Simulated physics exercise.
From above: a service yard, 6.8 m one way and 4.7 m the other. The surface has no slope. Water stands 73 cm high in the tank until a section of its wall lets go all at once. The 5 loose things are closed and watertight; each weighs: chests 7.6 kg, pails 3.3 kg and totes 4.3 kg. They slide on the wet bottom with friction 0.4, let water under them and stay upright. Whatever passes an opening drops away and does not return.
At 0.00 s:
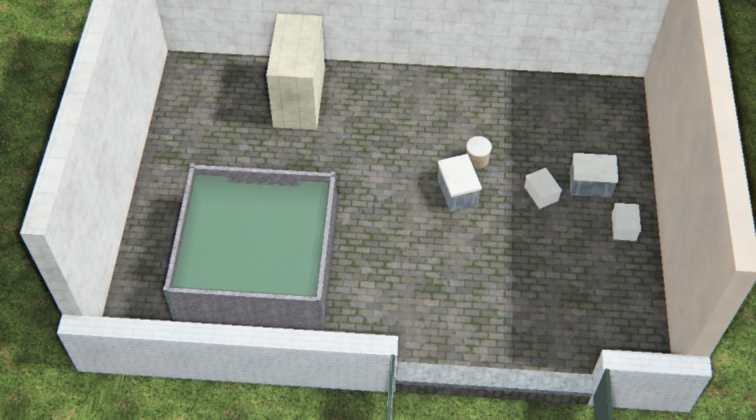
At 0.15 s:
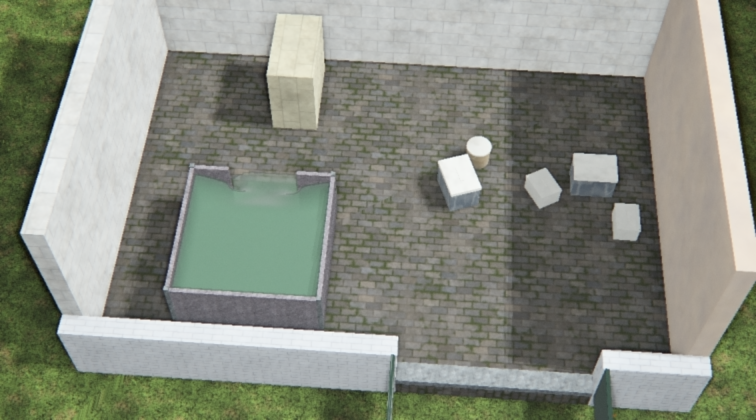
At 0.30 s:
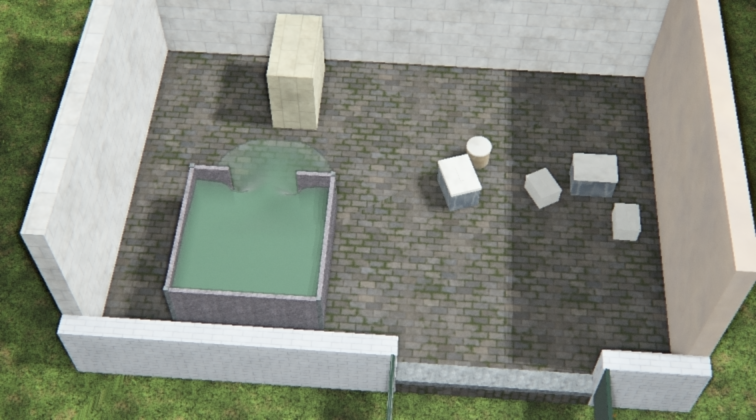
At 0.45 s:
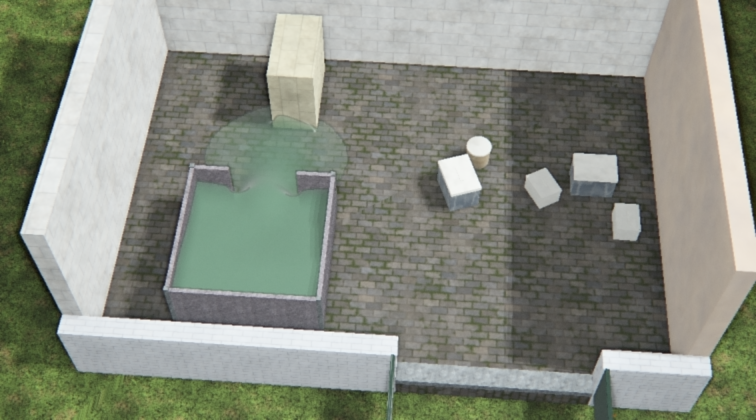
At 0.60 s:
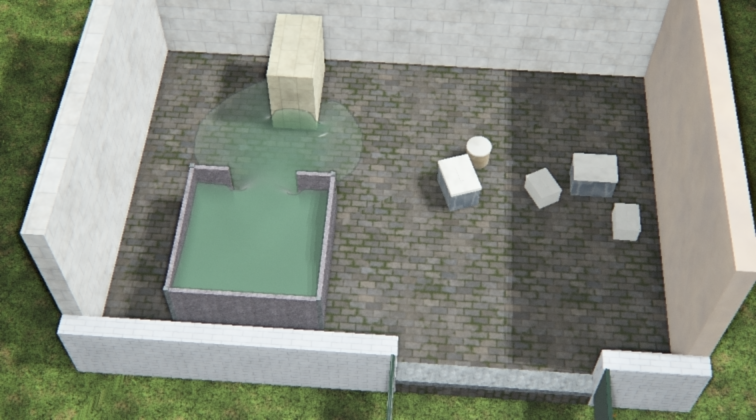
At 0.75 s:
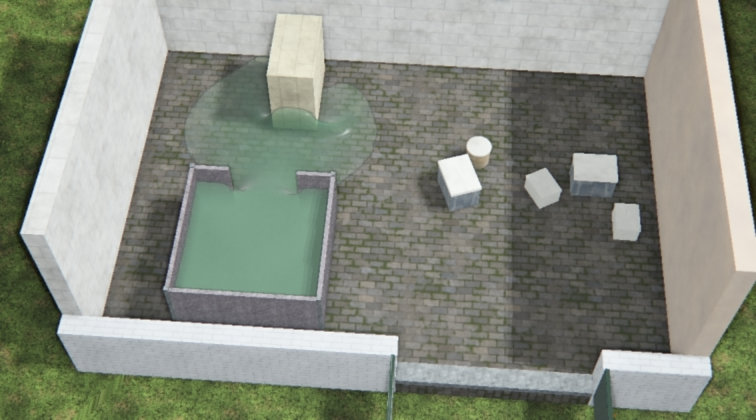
The footage shows a walled paved yard from above, where a gap opens in the far side of a square tank of green water and water spreads out around a tall pale block, while the scattered smaller objects stay still.
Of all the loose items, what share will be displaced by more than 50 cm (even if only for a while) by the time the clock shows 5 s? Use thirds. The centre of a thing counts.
That comes to one to two thirds.
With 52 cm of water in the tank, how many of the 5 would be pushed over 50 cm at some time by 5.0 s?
In that case 0 of them.
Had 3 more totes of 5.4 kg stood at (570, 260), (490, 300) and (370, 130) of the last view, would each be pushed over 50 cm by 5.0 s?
In that order: Under, under, over.
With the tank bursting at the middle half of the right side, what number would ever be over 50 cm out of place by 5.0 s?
In that case 5 of them.
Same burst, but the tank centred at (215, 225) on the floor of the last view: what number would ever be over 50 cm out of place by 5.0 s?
Then 3.
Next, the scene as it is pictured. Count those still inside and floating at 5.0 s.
At that moment 0.
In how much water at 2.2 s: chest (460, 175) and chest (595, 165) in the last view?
About 0 and 0 cm.
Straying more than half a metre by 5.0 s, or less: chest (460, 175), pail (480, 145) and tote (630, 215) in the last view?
In turn: Short of it, over, over.
After 1.1 s 0 of 5 are over 50 cm from their spots; 0 afloat.
After 2.2 s 0 of 5 are over 50 cm from their spots; 0 afloat.
After 3.5 s 1 of 5 are over 50 cm from their spots; 0 afloat.
After 5.0 s 2 of 5 are over 50 cm from their spots, and 2 have been at some point; 0 afloat.
